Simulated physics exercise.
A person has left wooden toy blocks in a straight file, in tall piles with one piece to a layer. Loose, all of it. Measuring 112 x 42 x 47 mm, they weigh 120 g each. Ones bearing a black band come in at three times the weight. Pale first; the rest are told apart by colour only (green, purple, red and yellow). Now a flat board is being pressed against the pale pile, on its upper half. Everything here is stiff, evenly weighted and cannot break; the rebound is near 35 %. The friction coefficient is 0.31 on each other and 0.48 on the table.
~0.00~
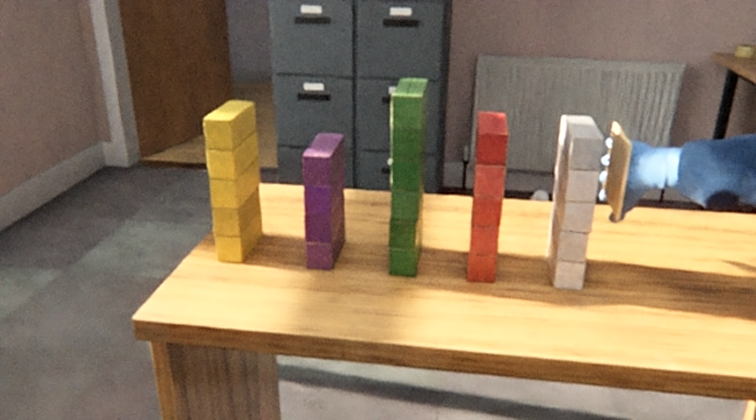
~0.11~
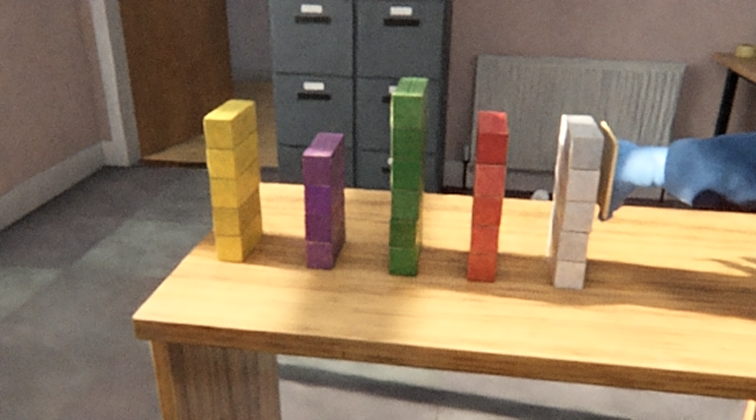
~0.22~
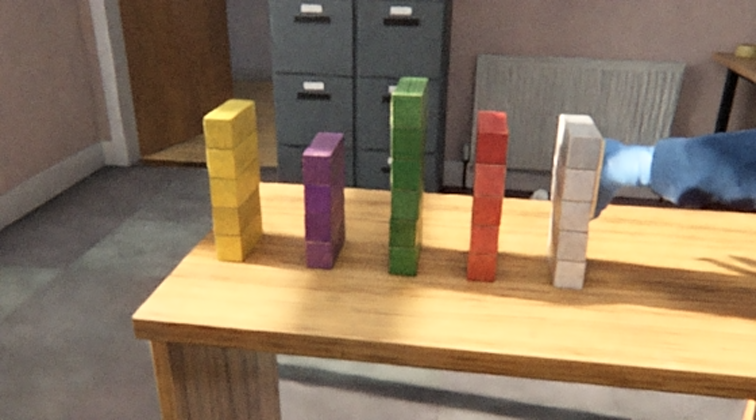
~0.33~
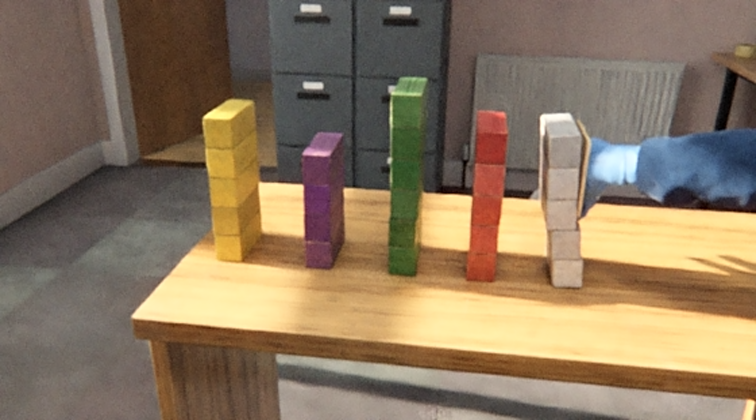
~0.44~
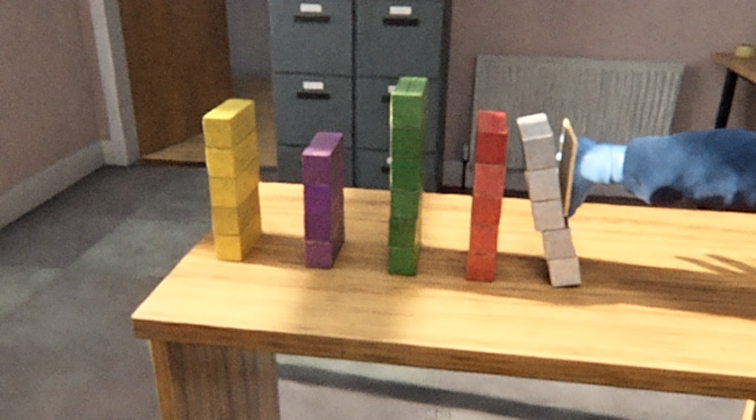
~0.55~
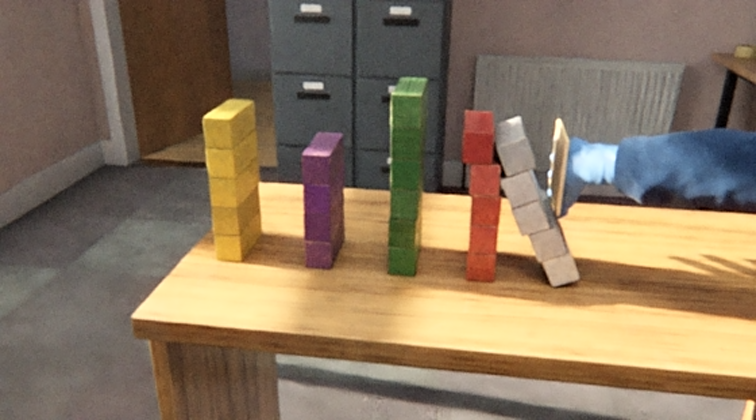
In the video, a blue-sleeved arm presses a flat board leftward against the rightmost of five coloured block stacks, the pale one, which bends and leans left against the red stack, shifting its top block.
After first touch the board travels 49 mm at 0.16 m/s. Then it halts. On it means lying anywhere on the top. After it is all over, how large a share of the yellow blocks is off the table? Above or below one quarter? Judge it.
My call: Above.
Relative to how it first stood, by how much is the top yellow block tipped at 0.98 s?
Near 0 degrees from where it started.
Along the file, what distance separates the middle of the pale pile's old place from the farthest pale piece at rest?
Around 24 centimetres.
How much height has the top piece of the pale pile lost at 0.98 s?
10 cm lower.
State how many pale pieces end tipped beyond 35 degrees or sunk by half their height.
That happens to 5 of them.
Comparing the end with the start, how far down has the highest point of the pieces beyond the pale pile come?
By about 15 cm, start to end.
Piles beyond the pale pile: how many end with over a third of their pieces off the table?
1.
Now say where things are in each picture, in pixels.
In the first frame (places mark the middle of the side facing us), board (626, 173) 32 mm short; top yellow block (219, 135); top red block (492, 150); the rest undisturbed.
In the second frame, board (613, 172) 14 mm short; top yellow block (219, 134).
In the third frame, board (599, 171) 3 mm in; top yellow block (219, 134).
In the fourth frame, board (585, 170) 21 mm in, top of the pale pile leaning 5°; top yellow block (218, 134); the rest undisturbed.
In the fifth frame, board (572, 169) 38 mm in, top of the pale pile leaning 14°; top yellow block (218, 134); the rest undisturbed.
In the sixth frame, board (564, 169) 49 mm in, stopped, top of the pale pile leaning 23°; top yellow block (218, 134); top red block (478, 149) shifted 18 mm; 2 disturbed, none off the table.
After 0.98 s, 5 of the pale pile down; none of the 5 yellow blocks off the table (0 of 20 in all colours); top yellow block unmoved; top red block leaning 20°, 41 mm lower.
After 1.56 s, 5 of the pale pile down; 4 of the 5 yellow blocks off the table (5 of 20 in all colours); top yellow block on its side; top purple block on its side.
By the end (2.1 s), 5 of the pale pile down; 4 of the 5 yellow blocks off the table (6 of 20 in all colours); top yellow block leaning 39°, 93 cm lower; top red block leaning 62°, 11 cm lower. That is 80 per cent. As the last picture would show them, middles, top red block near (303, 193).
